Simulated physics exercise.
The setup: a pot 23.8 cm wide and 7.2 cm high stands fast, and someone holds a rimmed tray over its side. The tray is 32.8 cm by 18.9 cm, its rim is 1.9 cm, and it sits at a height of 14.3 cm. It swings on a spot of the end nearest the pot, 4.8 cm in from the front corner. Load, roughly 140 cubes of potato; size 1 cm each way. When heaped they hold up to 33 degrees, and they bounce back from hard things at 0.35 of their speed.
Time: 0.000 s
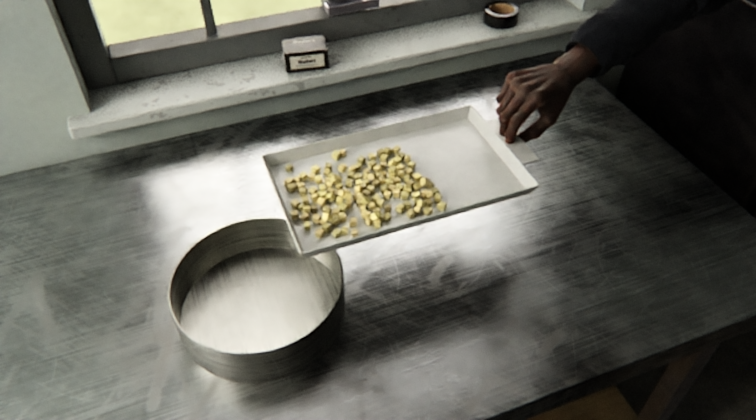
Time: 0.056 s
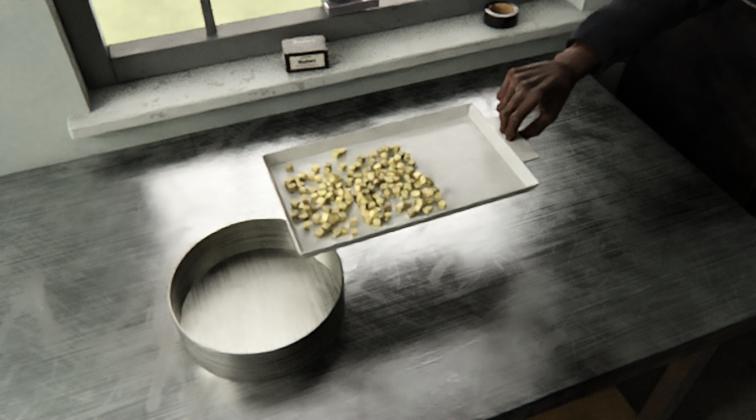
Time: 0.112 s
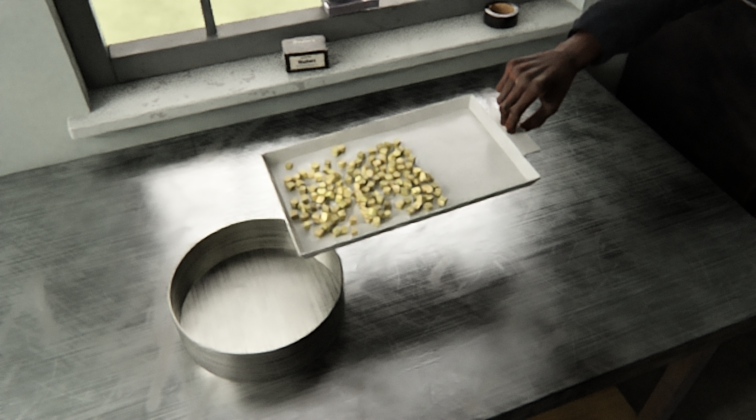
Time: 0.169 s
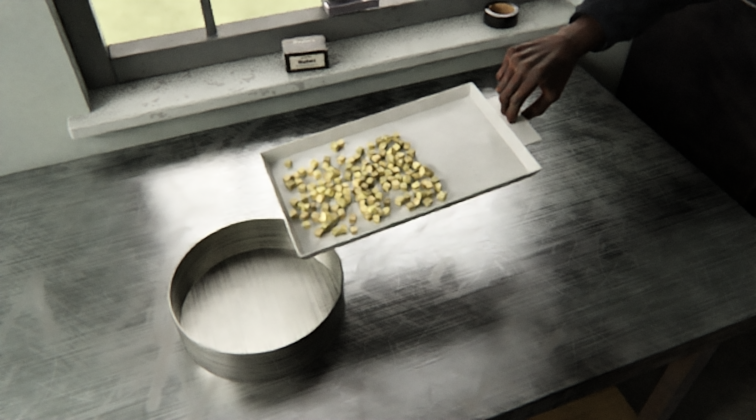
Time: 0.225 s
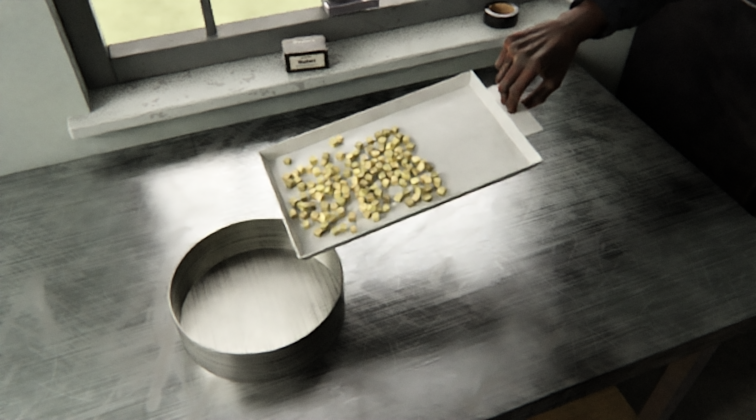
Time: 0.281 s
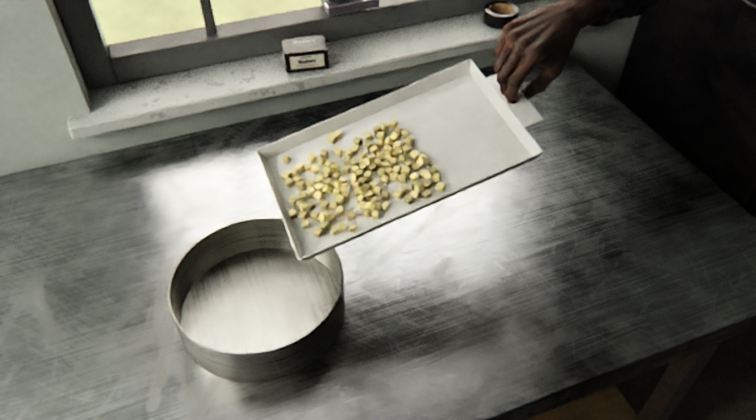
A hand gripped the right end of a pale rimmed tray scattered with small yellowish cubes and raised that end gradually, tilting the tray toward a round metal pot while the cubes stayed bunched together.
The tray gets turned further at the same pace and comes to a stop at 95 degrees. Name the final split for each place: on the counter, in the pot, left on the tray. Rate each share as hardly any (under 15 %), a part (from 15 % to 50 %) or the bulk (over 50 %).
Counter: Hardly any; pot: The bulk; tray: Hardly any.
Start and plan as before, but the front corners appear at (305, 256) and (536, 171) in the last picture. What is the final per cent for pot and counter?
The pot gets 65 and the counter 35.
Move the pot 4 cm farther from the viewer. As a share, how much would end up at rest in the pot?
Near 80 per cent in that case.
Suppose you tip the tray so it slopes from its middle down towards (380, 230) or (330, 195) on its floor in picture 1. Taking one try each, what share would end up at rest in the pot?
First try: About 80 percent; second try: About 80 percent.
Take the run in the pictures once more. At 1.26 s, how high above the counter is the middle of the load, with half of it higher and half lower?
Median height: Approx. 16 cm.
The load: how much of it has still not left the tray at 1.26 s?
Roughly 70 percent of the load, I'd say.
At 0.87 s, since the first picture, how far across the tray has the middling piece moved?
About 7 cm.
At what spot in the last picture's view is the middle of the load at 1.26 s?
Near (294, 240).
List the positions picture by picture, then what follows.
The first picture shows tray tilt 0 degrees, front corners at (304, 248) and (532, 183); middle of the pieces at (363, 188); pot at (257, 279).
The second picture shows tray tilt 1 degrees, front corners at (304, 248) and (532, 181); middle of the pieces at (363, 187).
The third picture shows tray tilt 3 degrees, front corners at (304, 249) and (533, 175), lowest corner left front; middle of the pieces at (363, 184).
The fourth picture shows tray tilt 7 degrees, front corners at (303, 250) and (534, 166), lowest corner left front; middle of the pieces at (362, 181).
The fifth picture shows tray tilt 11 degrees, front corners at (303, 251) and (535, 158), lowest corner left front; middle of the pieces at (361, 177).
The sixth picture shows tray tilt 14 degrees, front corners at (303, 253) and (535, 150), lowest corner left front; middle of the pieces at (360, 174); pot at (257, 279). The tray's pace is about 65 degrees a second.
After 0.87 s, tilt 53 degrees; the tray holds 100 %, the pot 0 %.
After 1.26 s, tilt 78 degrees; the tray holds 70 %, the pot 20 %.
Then, at 1.73 s, tilt 95 degrees; the tray holds 0 %, the pot 100 %.
At rest (2.5 s), counter 0 %, pot 100 %, tray 0 %.
